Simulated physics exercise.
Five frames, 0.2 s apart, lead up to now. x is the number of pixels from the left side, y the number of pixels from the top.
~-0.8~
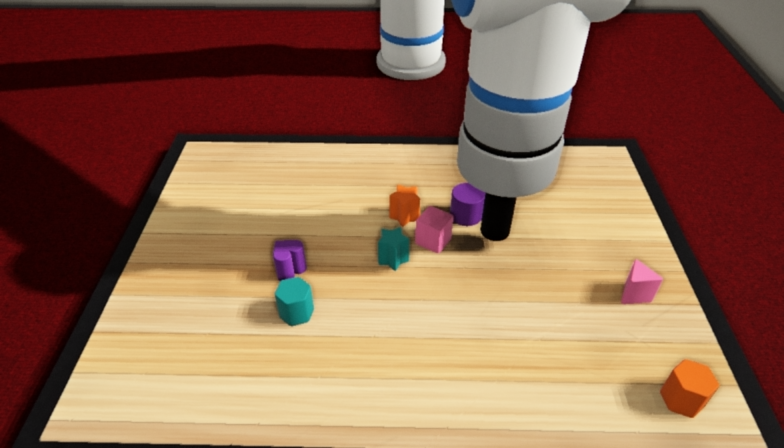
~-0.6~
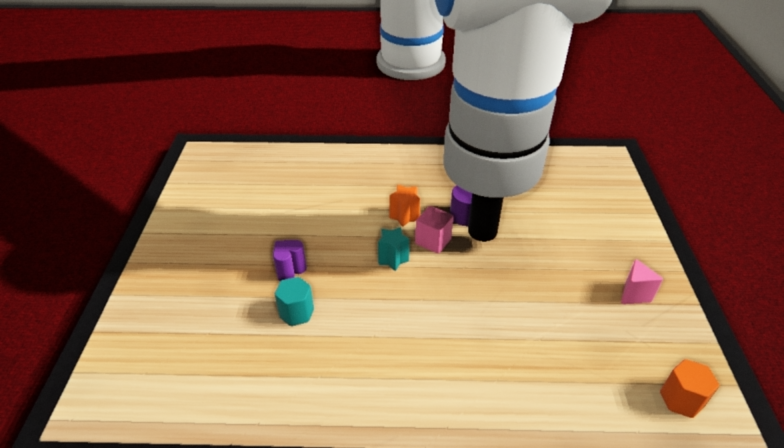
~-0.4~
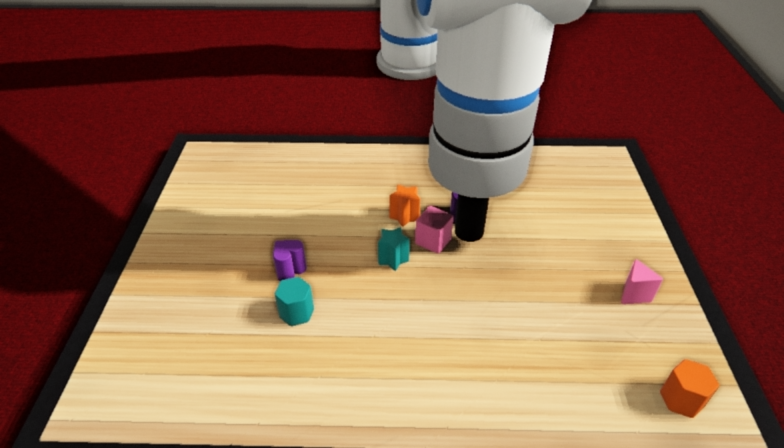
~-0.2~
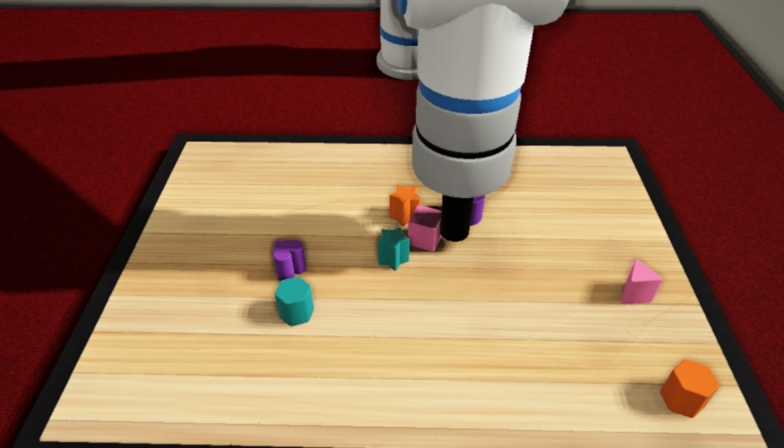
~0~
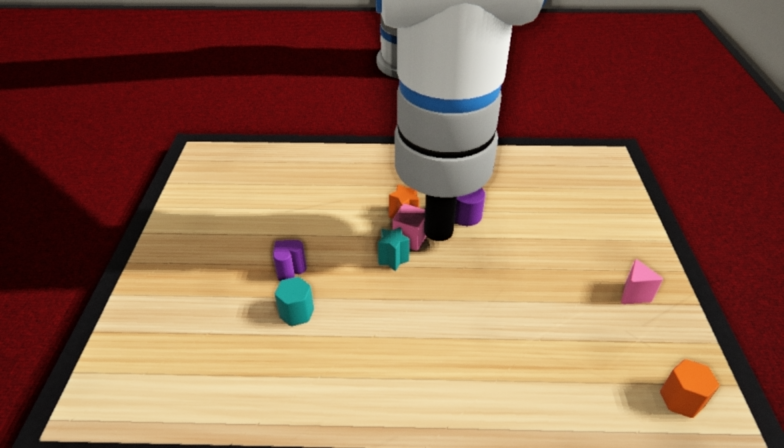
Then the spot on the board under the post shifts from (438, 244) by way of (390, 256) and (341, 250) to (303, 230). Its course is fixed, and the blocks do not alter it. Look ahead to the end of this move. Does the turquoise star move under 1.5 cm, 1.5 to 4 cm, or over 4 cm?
The over 4 cm band.
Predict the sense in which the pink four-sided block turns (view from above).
Seen from above, its turn is clockwise.
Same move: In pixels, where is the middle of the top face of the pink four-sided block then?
It should be at about (383, 212).
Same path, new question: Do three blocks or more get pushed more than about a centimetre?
Short answer: No.
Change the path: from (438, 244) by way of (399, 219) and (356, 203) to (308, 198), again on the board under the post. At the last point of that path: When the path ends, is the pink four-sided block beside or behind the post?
I expect so.
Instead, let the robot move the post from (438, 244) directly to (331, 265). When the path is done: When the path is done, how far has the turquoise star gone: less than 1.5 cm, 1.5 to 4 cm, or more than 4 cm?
Covers over 4 cm.
On the path given first. One third of the way, post (388, 244); turquoise star (367, 245), turned 15° anticlockwise; orange star (402, 193), turned 25° clockwise; pink four-sided block (385, 213), turned 50° clockwise.
Two thirds of the way, post (339, 238); turquoise star (345, 250), turned 60° anticlockwise; orange star (402, 193), turned 25° clockwise; pink four-sided block (383, 212), turned 60° clockwise.
At the end, post (301, 218); purple heart block not moved; turquoise star (345, 250), turned 60° anticlockwise; orange star (402, 193), turned 25° clockwise; pink four-sided block (383, 212), turned 60° clockwise.
